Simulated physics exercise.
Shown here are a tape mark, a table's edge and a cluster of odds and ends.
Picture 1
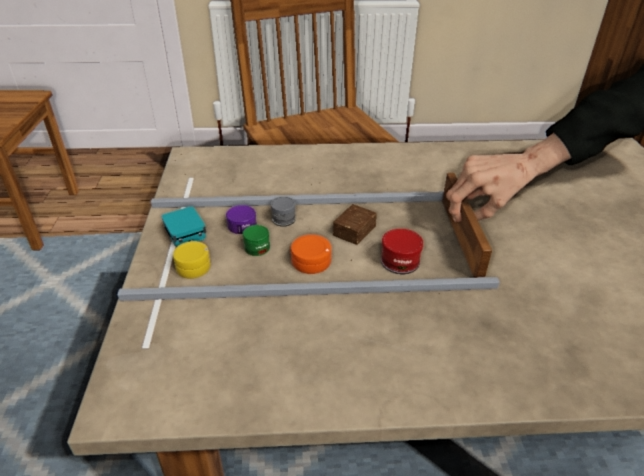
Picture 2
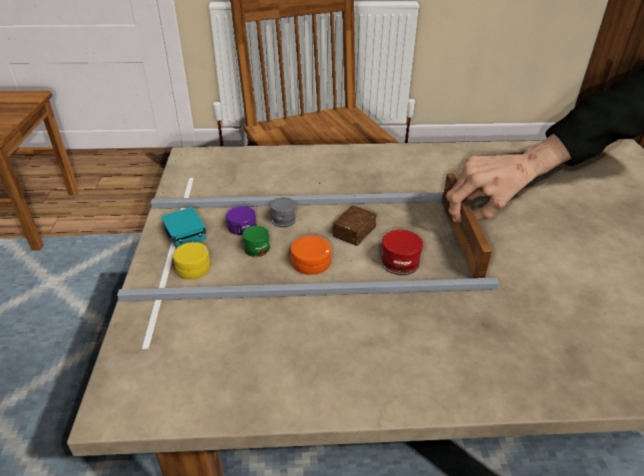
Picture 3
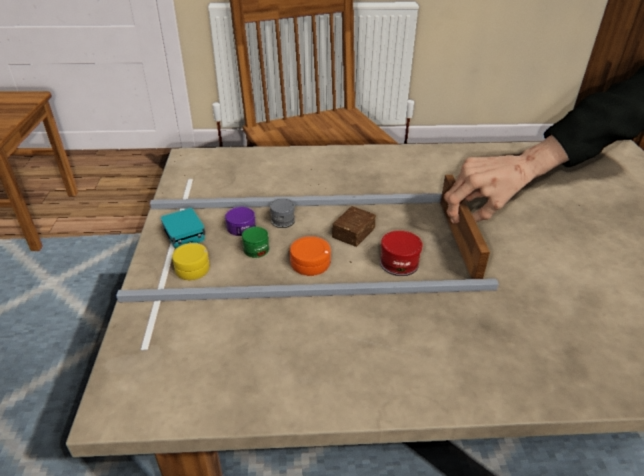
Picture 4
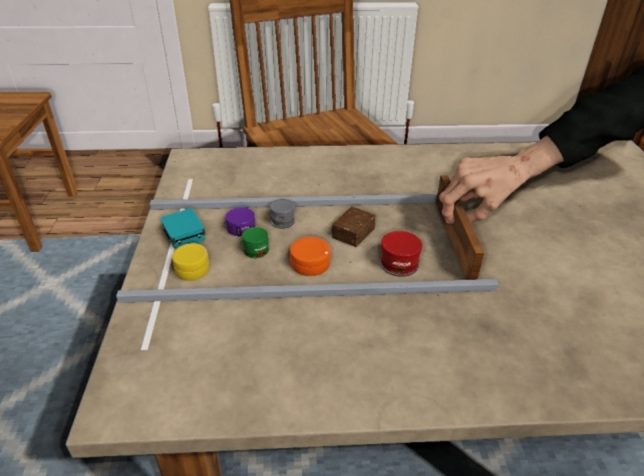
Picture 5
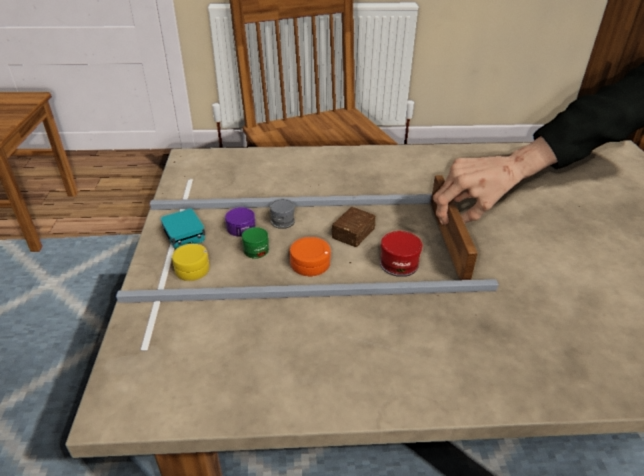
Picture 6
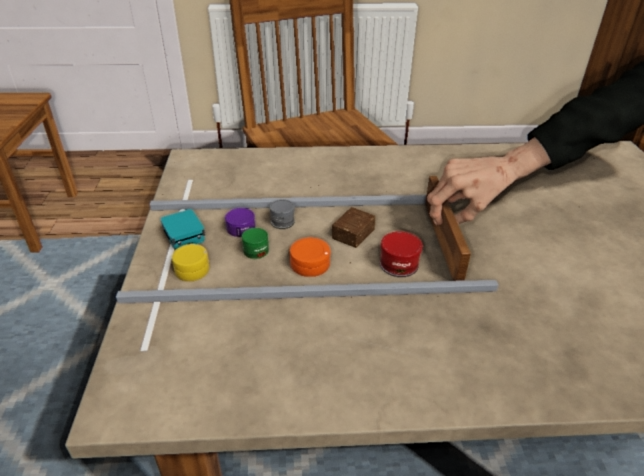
A hand slides an upright wooden board slightly leftward between two grey rails on a table, while the colourful lids and tubs, turquoise case and brown block in front of it, near a white tape line, stay still.
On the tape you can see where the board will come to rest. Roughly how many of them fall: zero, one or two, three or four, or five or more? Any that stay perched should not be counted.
The pieces that drop number five and up.
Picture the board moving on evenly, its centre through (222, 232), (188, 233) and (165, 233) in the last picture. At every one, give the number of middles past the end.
Counts per position: 1 / 3 / 5.
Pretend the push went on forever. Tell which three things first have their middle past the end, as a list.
They are the yellow lid, the turquoise case, the orange lid.
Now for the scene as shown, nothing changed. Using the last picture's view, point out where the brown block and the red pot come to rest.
In the last picture they sit at about (158, 237) and about (143, 263).
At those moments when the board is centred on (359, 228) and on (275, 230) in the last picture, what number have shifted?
It comes to 3 for the first spot, 7 for the other.
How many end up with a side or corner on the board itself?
It touches 3.
Early on, none off yet; turquoise case at rest near (183, 230); yellow lid at rest near (191, 262); purple tub at rest near (240, 223).
A while later, none off yet; turquoise case travelled about its own width near (151, 227); yellow lid travelled well along near (119, 266); purple tub travelled well along near (184, 220).
Finally, the number that fall off is five or more; lost, orange lid, green tub, purple tub, yellow lid and turquoise case.
